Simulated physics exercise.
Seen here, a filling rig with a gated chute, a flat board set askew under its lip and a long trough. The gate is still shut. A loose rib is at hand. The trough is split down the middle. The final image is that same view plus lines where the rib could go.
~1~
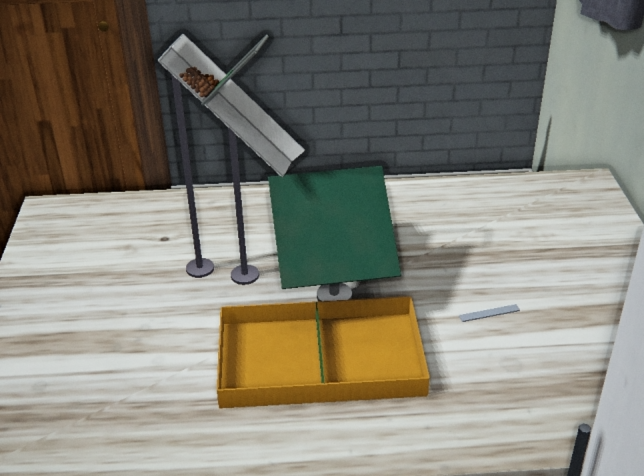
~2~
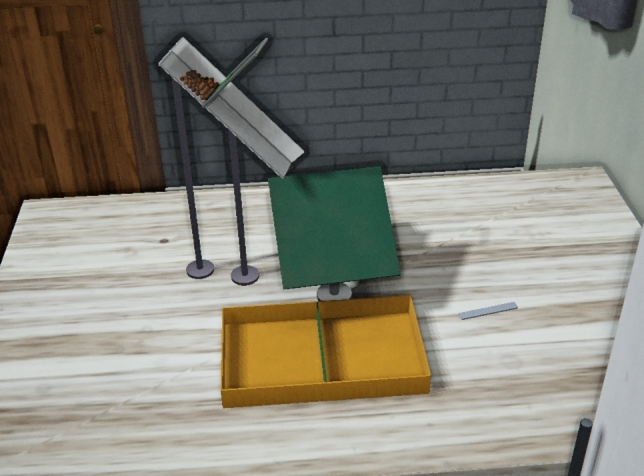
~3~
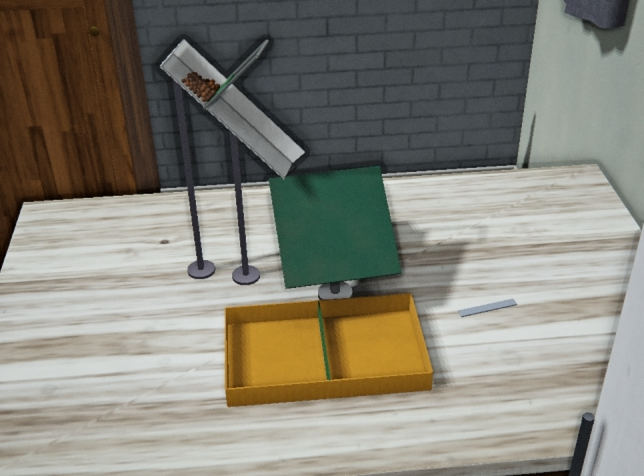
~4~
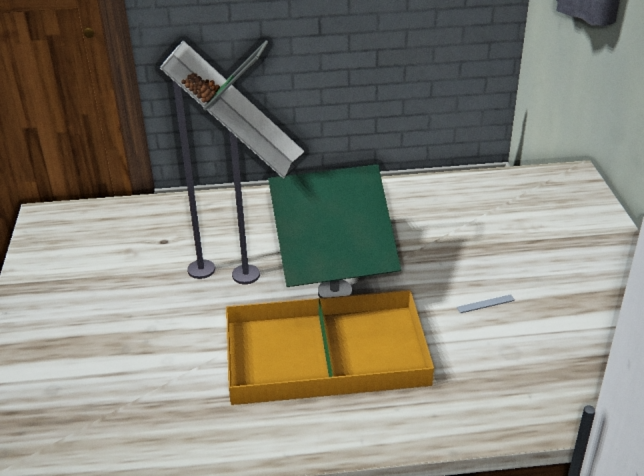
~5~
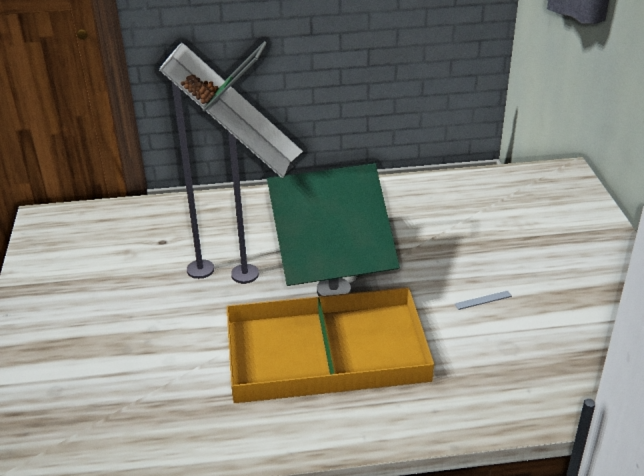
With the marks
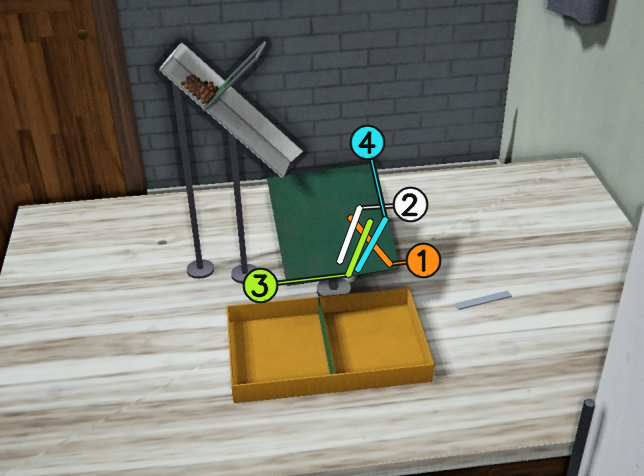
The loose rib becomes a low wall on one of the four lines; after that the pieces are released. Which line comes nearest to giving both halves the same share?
I would pick line 2.
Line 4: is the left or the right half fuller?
Right.
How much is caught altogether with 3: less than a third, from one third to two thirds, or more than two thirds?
More than two thirds.
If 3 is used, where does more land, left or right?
More lands on the right.
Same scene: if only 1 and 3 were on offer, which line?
Line 3.
On the marked copy, line 1 from (350, 217) to (389, 264); line 2 from (359, 207) to (339, 261); line 3 from (370, 221) to (348, 274); line 4 from (385, 219) to (357, 269).
For line 1, of what is caught, none in the left half, all in the right.
For line 2, of what is caught, about half in the left half, about half in the right.
For line 3, of what is caught, a small part in the left half, most in the right.
For line 4, of what is caught, a stray few in the left half, nearly all in the right.
